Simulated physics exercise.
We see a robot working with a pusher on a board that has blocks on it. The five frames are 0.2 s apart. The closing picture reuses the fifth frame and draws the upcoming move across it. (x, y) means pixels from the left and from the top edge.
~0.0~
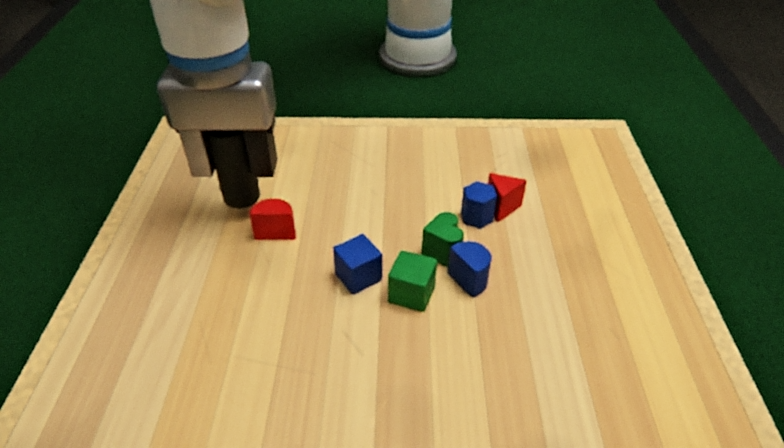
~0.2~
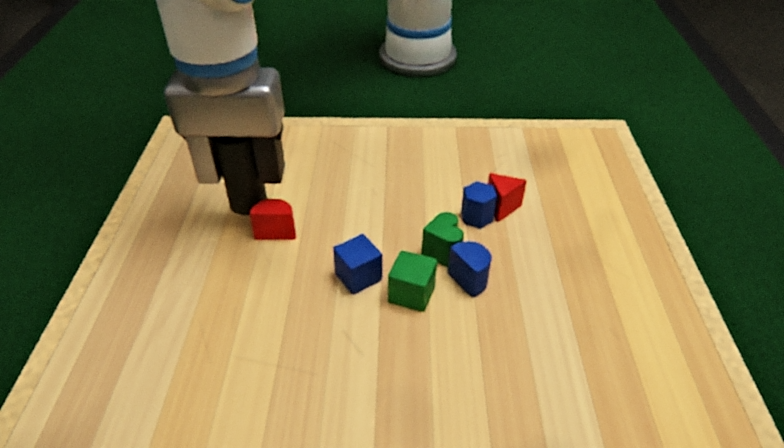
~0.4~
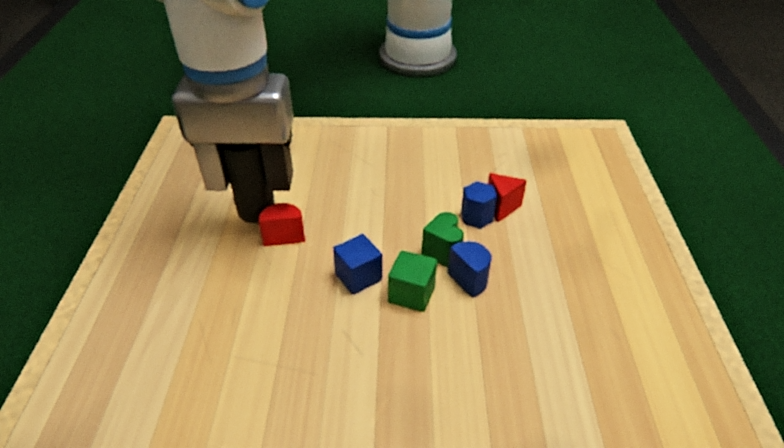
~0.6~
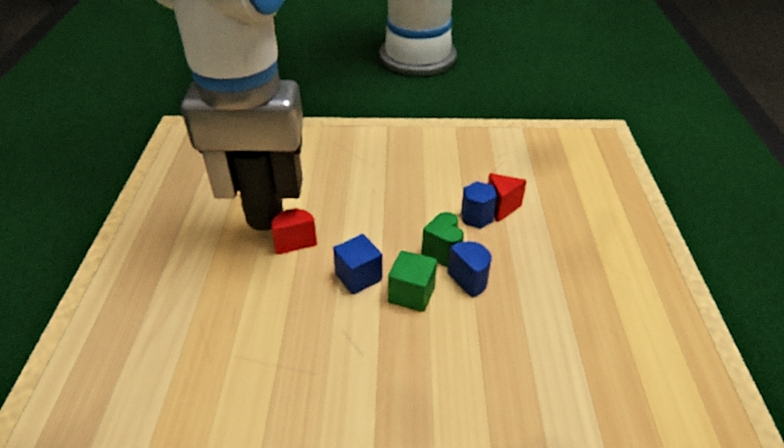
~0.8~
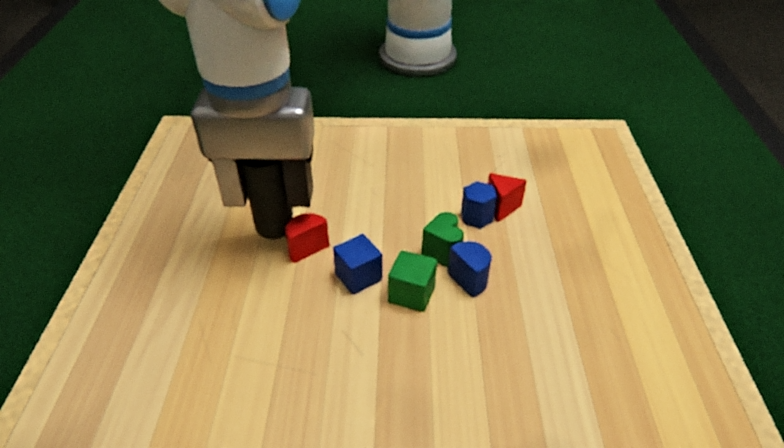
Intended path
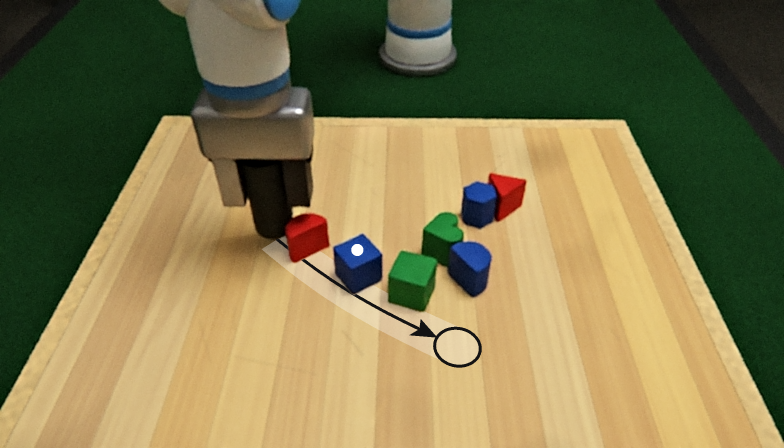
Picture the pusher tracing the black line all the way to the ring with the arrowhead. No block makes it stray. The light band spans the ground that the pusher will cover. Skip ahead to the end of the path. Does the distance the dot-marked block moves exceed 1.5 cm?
Going by the path, yes.
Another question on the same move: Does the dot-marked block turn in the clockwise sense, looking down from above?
Short answer: No.
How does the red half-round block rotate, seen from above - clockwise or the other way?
It twists anticlockwise.
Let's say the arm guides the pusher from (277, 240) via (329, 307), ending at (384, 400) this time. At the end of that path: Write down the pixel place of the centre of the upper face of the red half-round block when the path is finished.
In the picture, that point is around (338, 236).
The line goes from (277, 240) through (354, 294) to (457, 347); the dot is on the blue square piece.
The first path, step by step. One third of the way, pusher at (325, 264); red half-round block at (360, 250), turned 30° anticlockwise; blue square piece at (387, 261), turned 30° anticlockwise; green square piece at (425, 269).
Two thirds of the way, pusher at (386, 300); red half-round block at (424, 281), turned 50° anticlockwise; blue square piece at (457, 284), turned 55° anticlockwise; green square piece at (497, 280), turned 20° anticlockwise; blue half-round block at (482, 251), turned 40° anticlockwise.
At the end, pusher at (459, 334); red half-round block at (495, 306), turned 90° anticlockwise; blue square piece at (521, 292), turned 95° anticlockwise; green square piece at (544, 270), turned 60° anticlockwise; blue half-round block at (482, 251), turned 40° anticlockwise.
